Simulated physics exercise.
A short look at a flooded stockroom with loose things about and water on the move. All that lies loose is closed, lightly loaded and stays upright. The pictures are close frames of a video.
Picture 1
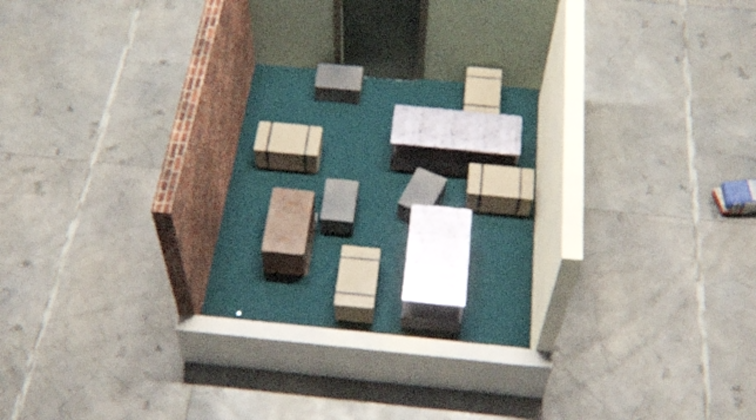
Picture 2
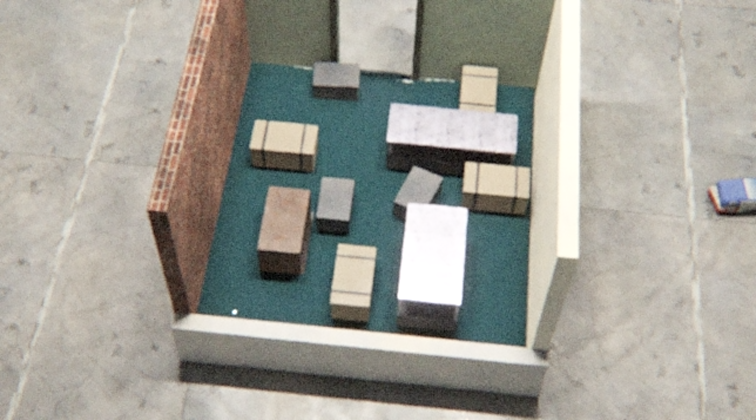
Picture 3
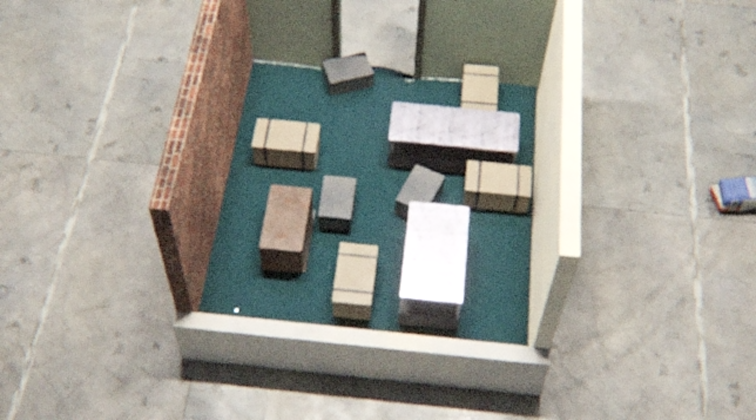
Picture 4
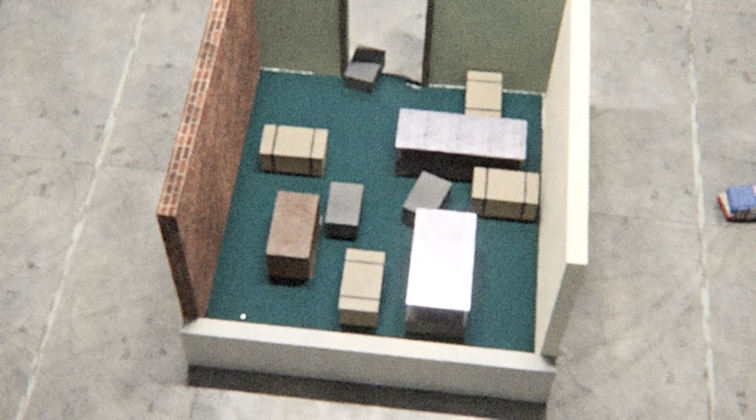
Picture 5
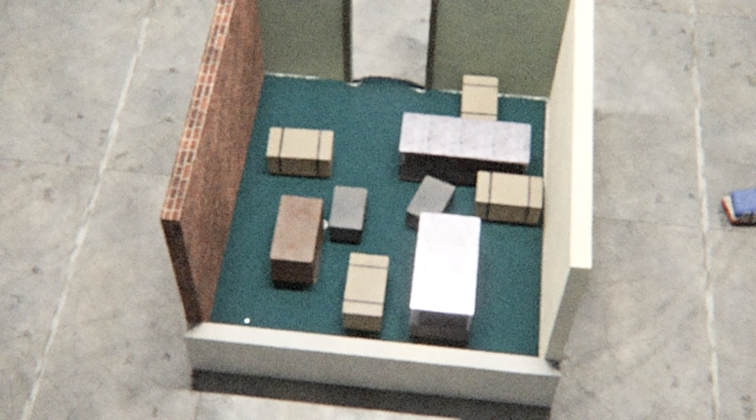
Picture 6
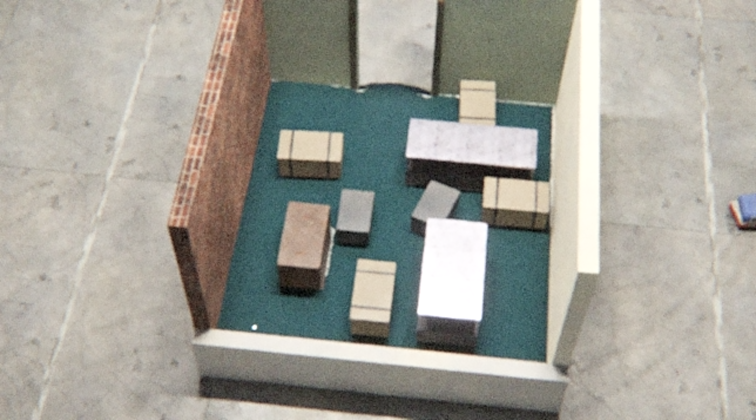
The dark panel filling the back doorway of a small, open-topped room disappears, showing pale ground beyond. A grey box beside the opening then turns, slides right into the doorway and passes out of sight, while the tan, brown, white and other grey blocks on the green surface barely shift.
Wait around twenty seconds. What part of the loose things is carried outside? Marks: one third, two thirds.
It is at least two thirds.
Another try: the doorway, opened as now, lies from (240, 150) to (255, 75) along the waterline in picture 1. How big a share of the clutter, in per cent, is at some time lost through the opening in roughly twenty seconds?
Near 70 in a hundred.
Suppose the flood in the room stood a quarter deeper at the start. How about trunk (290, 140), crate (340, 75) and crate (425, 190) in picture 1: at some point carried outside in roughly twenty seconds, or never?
In that order: Carried outside, carried outside, yes.
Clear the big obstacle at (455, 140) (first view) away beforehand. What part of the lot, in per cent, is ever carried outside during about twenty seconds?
About 90 per cent.
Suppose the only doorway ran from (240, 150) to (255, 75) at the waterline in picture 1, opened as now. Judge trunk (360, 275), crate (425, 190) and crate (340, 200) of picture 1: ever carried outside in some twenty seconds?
In that order: Still in, carried outside, carried outside.
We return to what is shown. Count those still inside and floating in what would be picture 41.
I count 2.
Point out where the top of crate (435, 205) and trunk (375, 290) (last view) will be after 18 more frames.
Around (360, 167) and (372, 262).
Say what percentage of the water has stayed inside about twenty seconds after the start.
About 44 per cent.
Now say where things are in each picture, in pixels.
In the first picture, a trunk at (483, 92) floats; a trunk at (288, 138) floats; 0 of 7 have shifted.
In the second picture, a trunk at (479, 90) floats; a trunk at (284, 137), afloat; 0 of 7 have shifted.
In the third picture, a trunk at (480, 89) floats; a trunk at (286, 135), afloat; 1 of 7 have shifted.
In the fourth picture, a trunk at (484, 96) floats, close to its start; a trunk at (294, 141) floats; 2 of 7 have shifted.
In the fifth picture, a trunk at (480, 100) floats, close to its start; a trunk at (300, 143), afloat, close to its start; 3 of 7 have shifted.
In the sixth picture, a trunk at (478, 104) floats, close to its start; a trunk at (310, 146), afloat, close to its start; 4 of 7 have shifted.
A moment on, 1 of 7 are out; 6 afloat.
Next, 3 of 7 are out; 4 afloat.
Later, 5 of 7 are out; 2 afloat.
In the end, 5 of 7 are out; 2 afloat.
